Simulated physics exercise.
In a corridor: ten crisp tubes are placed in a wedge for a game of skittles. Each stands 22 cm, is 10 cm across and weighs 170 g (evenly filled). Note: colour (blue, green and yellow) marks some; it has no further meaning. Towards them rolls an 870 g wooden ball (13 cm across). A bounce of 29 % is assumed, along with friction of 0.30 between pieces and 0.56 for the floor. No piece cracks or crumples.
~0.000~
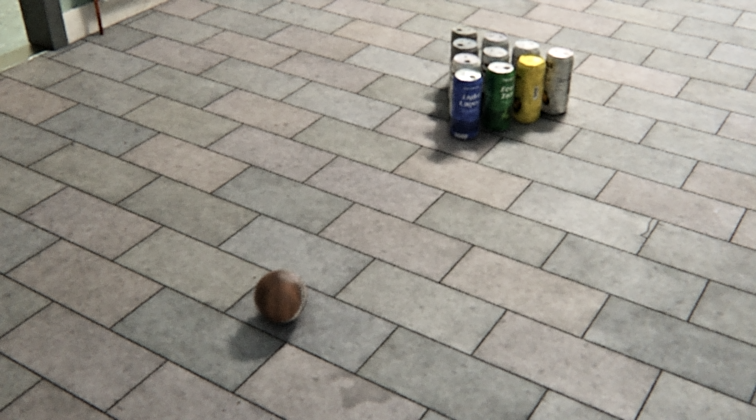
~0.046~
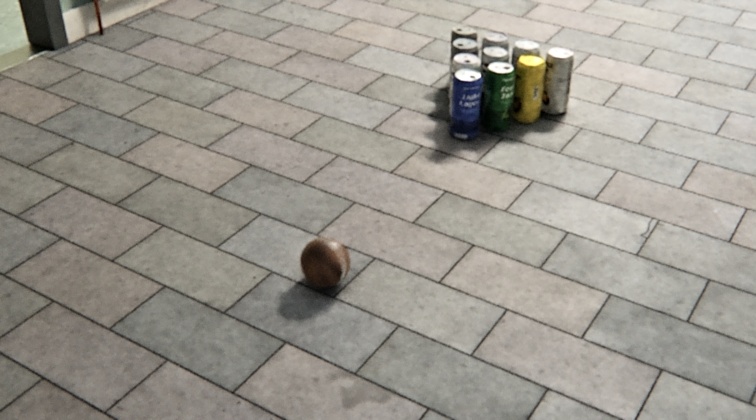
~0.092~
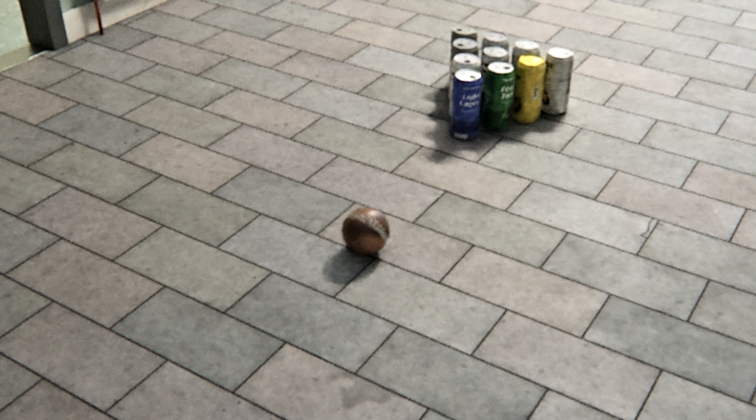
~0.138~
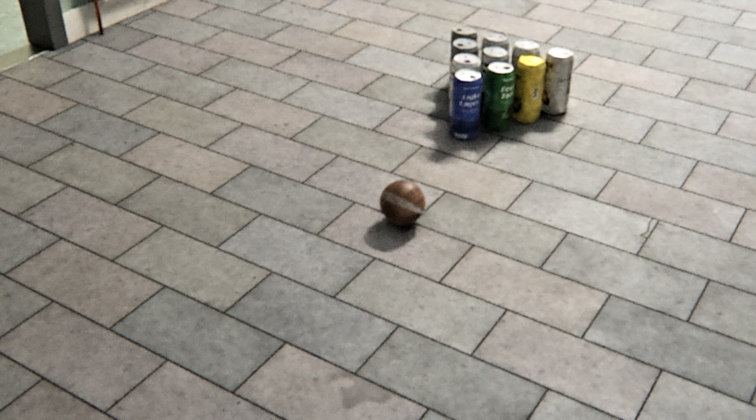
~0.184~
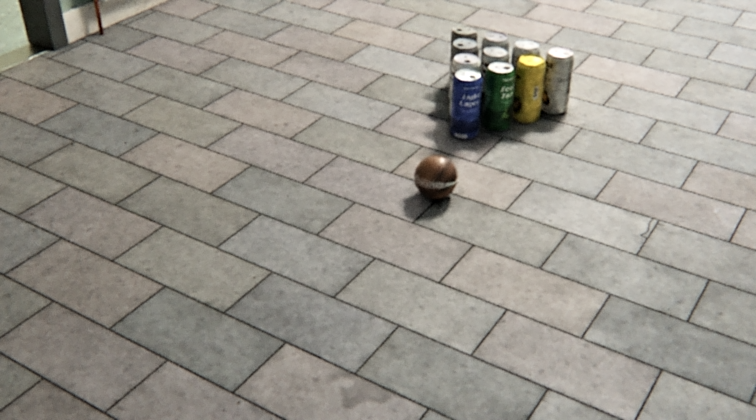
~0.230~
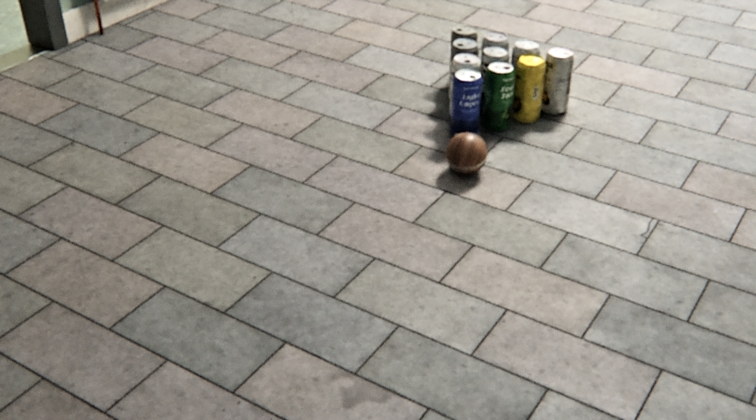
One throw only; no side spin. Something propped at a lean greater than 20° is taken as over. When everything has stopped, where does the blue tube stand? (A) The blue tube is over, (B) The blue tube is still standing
Option B: The blue tube is still standing.
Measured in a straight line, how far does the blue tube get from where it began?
Close to 0 cm, start to finish.
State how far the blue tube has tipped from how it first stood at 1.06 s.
Near 0 degrees from how it began.
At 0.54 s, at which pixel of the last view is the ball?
Roughly at pixel (613, 90).
After 0.36 s, ball still moving; none of the 10 tubes over, 5 disturbed; blue tube unmoved; green tube 5° from how it stood.
After 0.54 s, ball still moving; 4 of the 10 tubes over; blue tube unmoved; yellow tube 33° from how it stood.
After 1.06 s, ball still moving; 6 of the 10 tubes over; blue tube unmoved; yellow tube lying flat.
In the end (1.4 s), ball rolling away; 6 of the 10 tubes over; blue tube unmoved; yellow tube lying flat; green tube lying flat. From the last view, middles, blue tube near (466, 105), yellow tube near (619, 76).
